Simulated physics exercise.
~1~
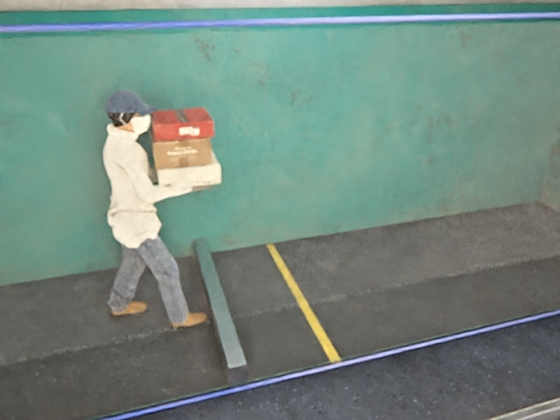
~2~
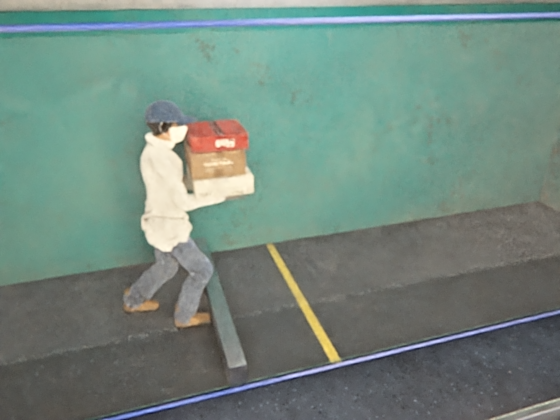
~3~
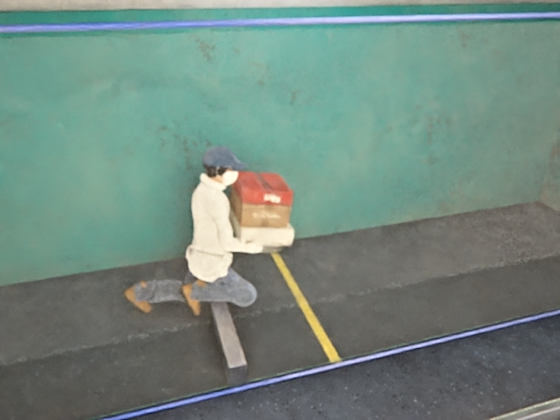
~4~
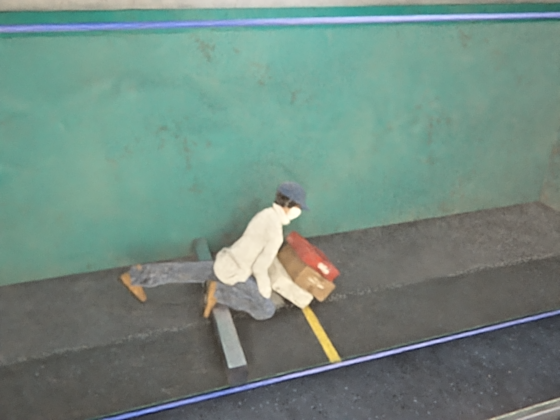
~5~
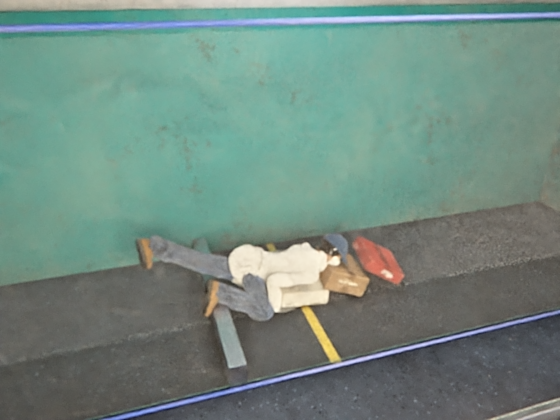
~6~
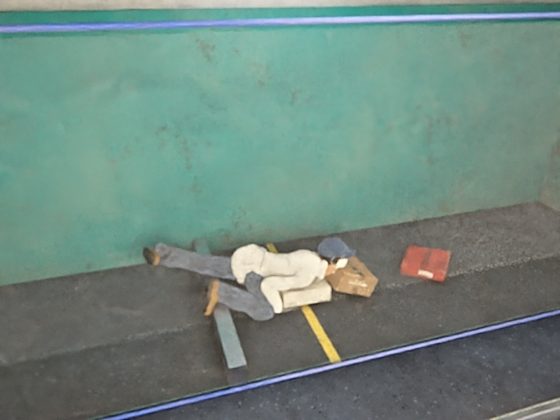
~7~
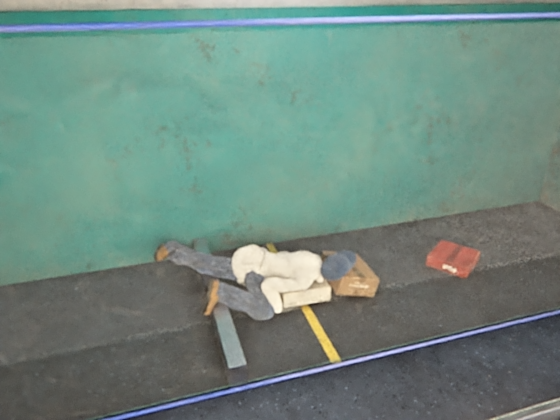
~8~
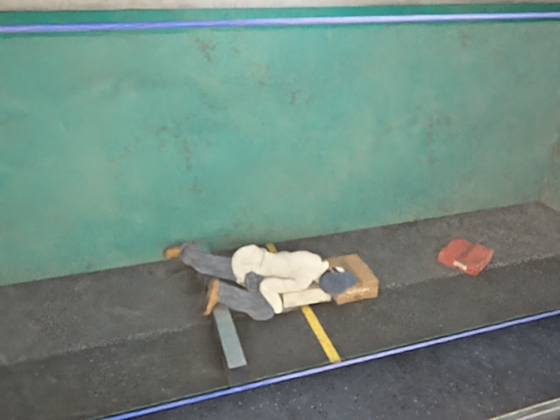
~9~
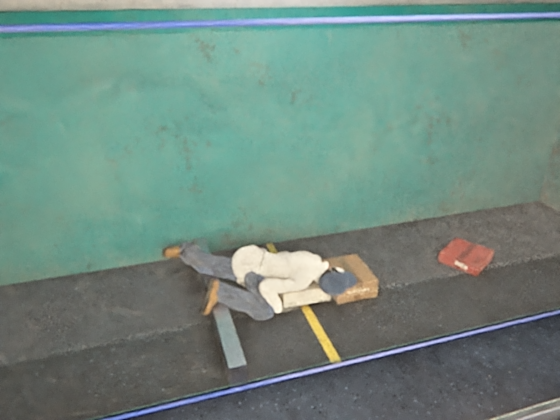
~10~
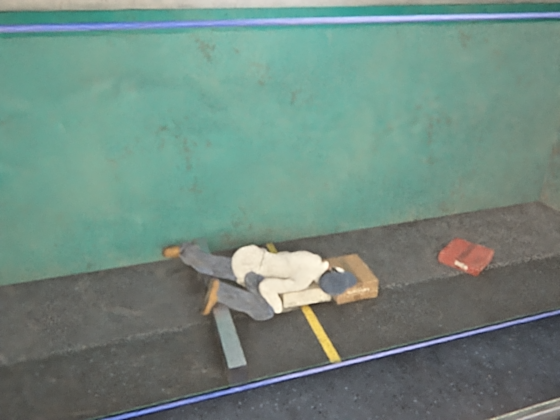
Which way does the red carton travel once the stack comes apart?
The red carton moves to the right, ending well beyond the yellow line and apart from the other boxes.
